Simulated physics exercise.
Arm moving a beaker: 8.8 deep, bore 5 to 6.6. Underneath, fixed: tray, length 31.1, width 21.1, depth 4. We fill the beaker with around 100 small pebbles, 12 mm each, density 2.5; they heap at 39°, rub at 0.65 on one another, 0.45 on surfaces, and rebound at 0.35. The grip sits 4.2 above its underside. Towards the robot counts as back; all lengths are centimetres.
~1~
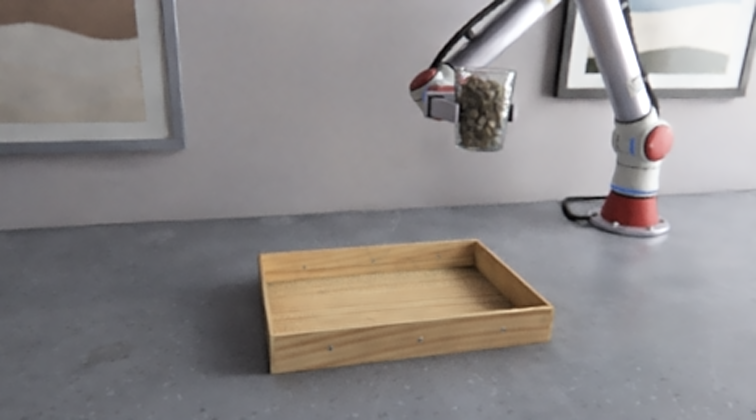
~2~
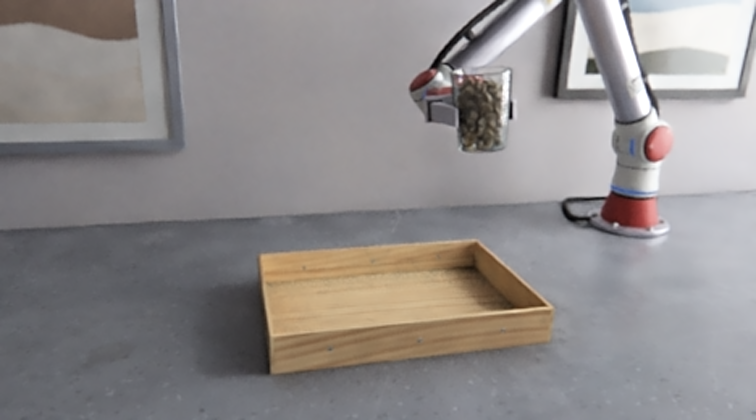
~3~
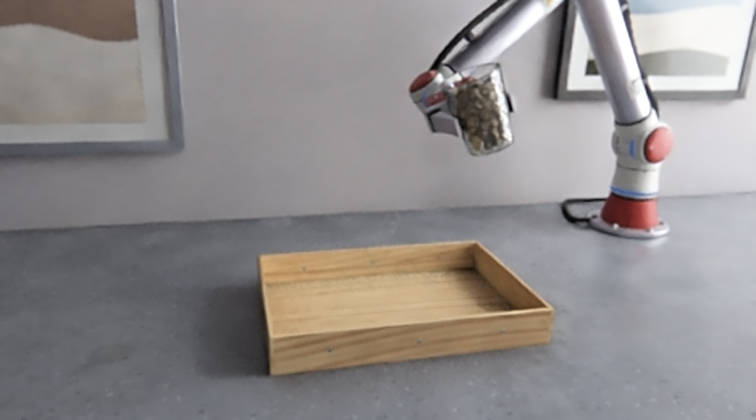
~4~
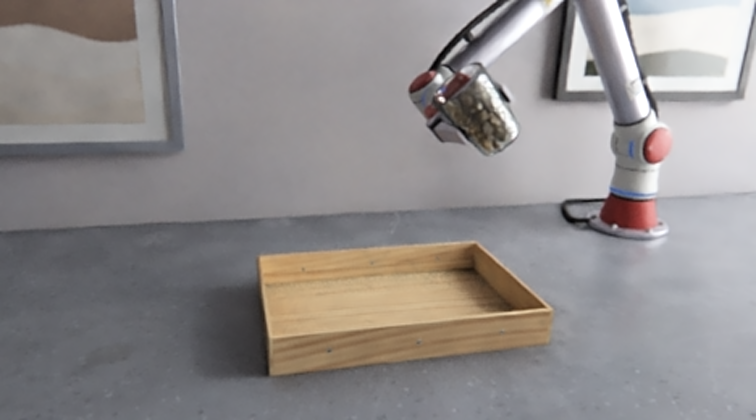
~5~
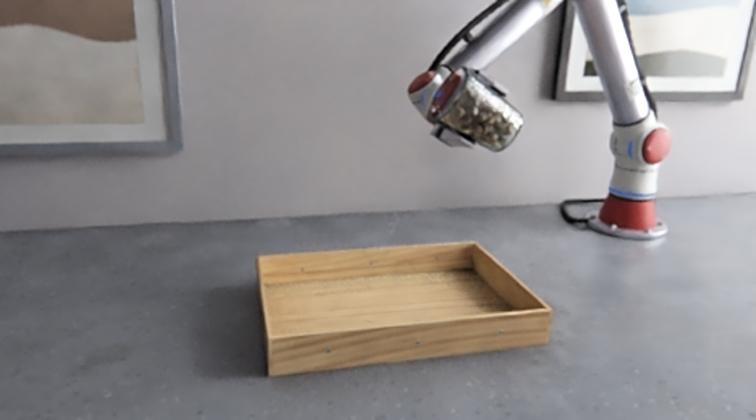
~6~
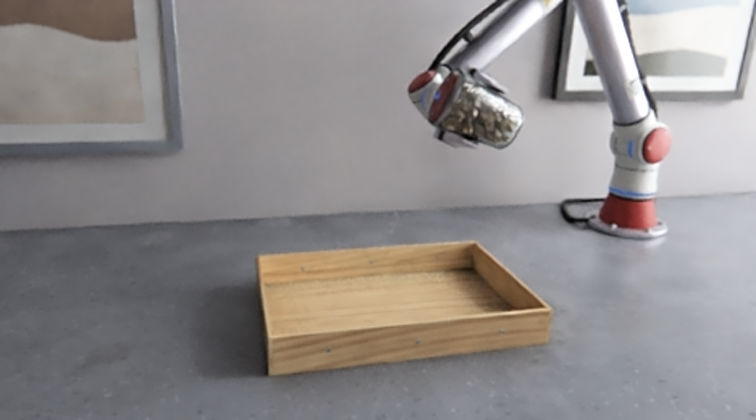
A silver and red robot arm holds a clear beaker of small brown and grey pebbles above a speckled grey tabletop, seen from the front and slightly above. An empty, shallow wooden tray sits below, with framed abstract prints on the pale wall behind. The arm steadily tilts the beaker from upright to steeply slanted, the pebbles shifting inside, while the camera stays still.
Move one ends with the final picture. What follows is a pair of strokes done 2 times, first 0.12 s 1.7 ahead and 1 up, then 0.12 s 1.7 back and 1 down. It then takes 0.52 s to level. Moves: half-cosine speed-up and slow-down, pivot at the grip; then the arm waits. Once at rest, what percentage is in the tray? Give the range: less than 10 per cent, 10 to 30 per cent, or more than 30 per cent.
The share is less than 10 per cent.
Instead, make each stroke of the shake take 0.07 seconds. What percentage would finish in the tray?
25 %.
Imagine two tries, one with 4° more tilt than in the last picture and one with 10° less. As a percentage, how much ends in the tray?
First try around 5 %, second around 0 %.
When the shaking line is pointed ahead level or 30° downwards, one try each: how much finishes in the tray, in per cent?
Result: Approx. 0 % and 0 %, one try each.
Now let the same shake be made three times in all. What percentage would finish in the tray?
That share would be near 5 percent.
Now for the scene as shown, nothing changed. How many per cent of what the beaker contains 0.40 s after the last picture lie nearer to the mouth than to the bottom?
Close to 45 in a hundred.
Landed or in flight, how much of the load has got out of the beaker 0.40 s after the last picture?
About 0 per cent so far.
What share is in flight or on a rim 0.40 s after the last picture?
Reading at that time: Some 0 per cent.
Then, 0.40 s later, tilted 66° forward, highest piece 28 above the table; 95 in the beaker.
Then, 0.80 s later, tilted 21° forward, highest piece 29 above the table; 92 in the beaker, 3 in the tray.
Then, 1.20 s later, level, highest piece 29 above the table; 92 in the beaker, 3 in the tray.
Then, 2.25 s later, level, highest piece 29 above the table; 92 in the beaker, 3 in the tray.
At rest, 92 in the beaker, 3 in the tray. That is 3 % in the tray.
